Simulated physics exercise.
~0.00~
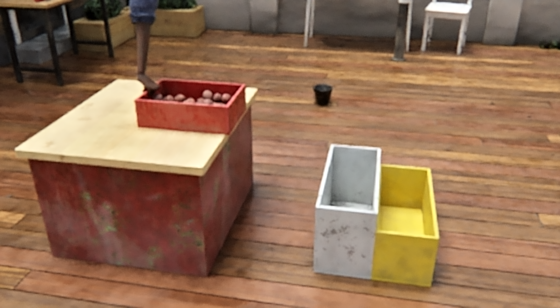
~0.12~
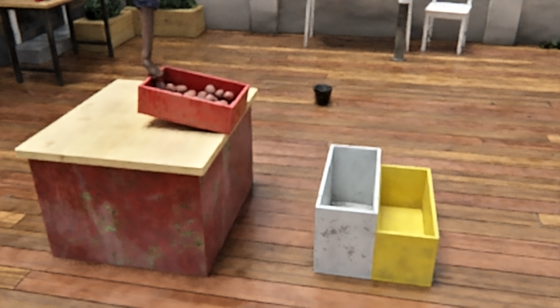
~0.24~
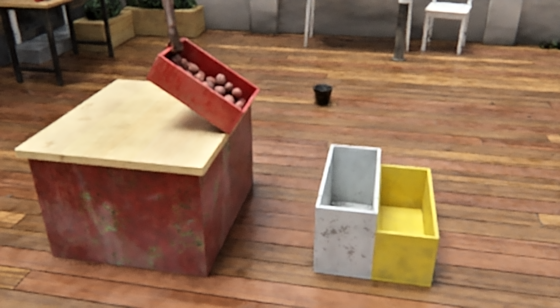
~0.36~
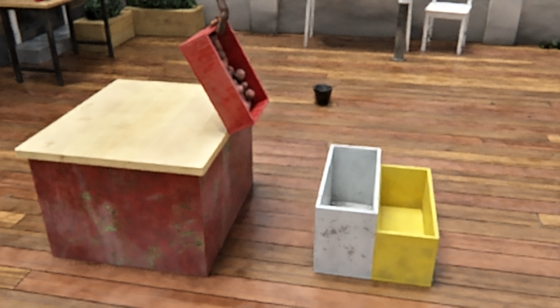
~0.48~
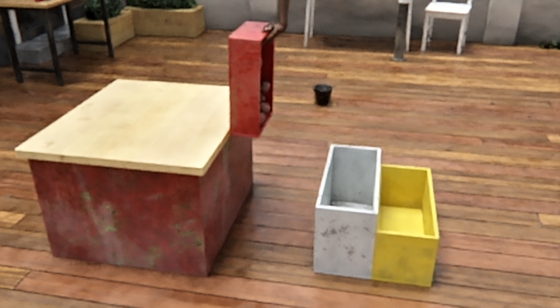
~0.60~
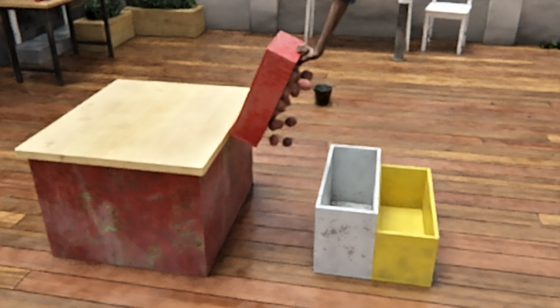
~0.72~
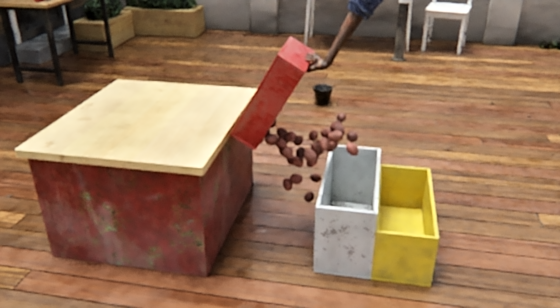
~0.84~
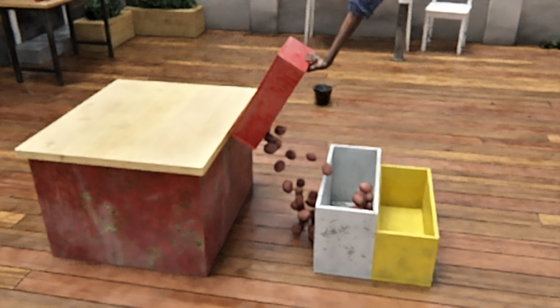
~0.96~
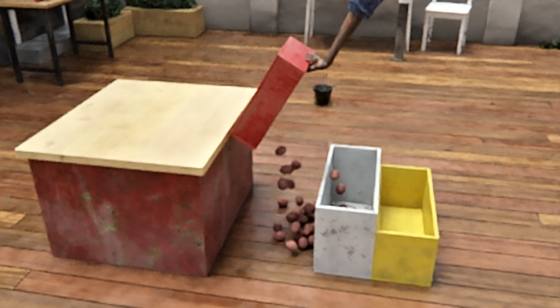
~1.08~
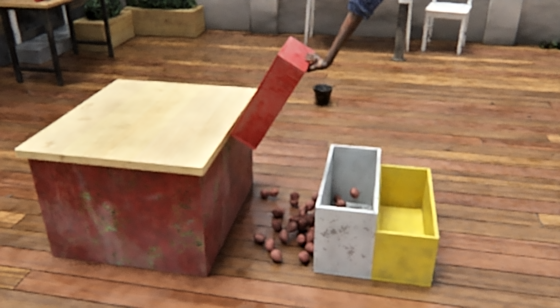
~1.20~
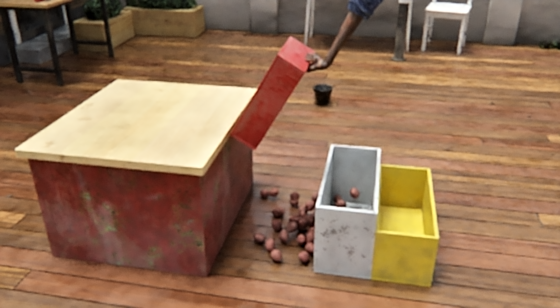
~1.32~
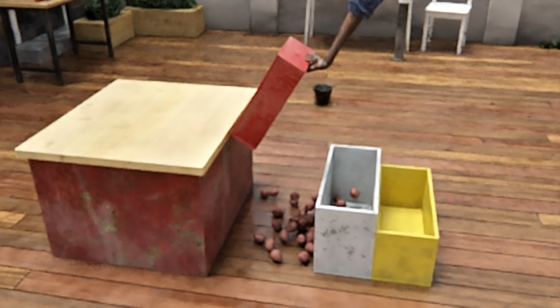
A hand tips a red box of potatoes, spilling most short of the white tote.
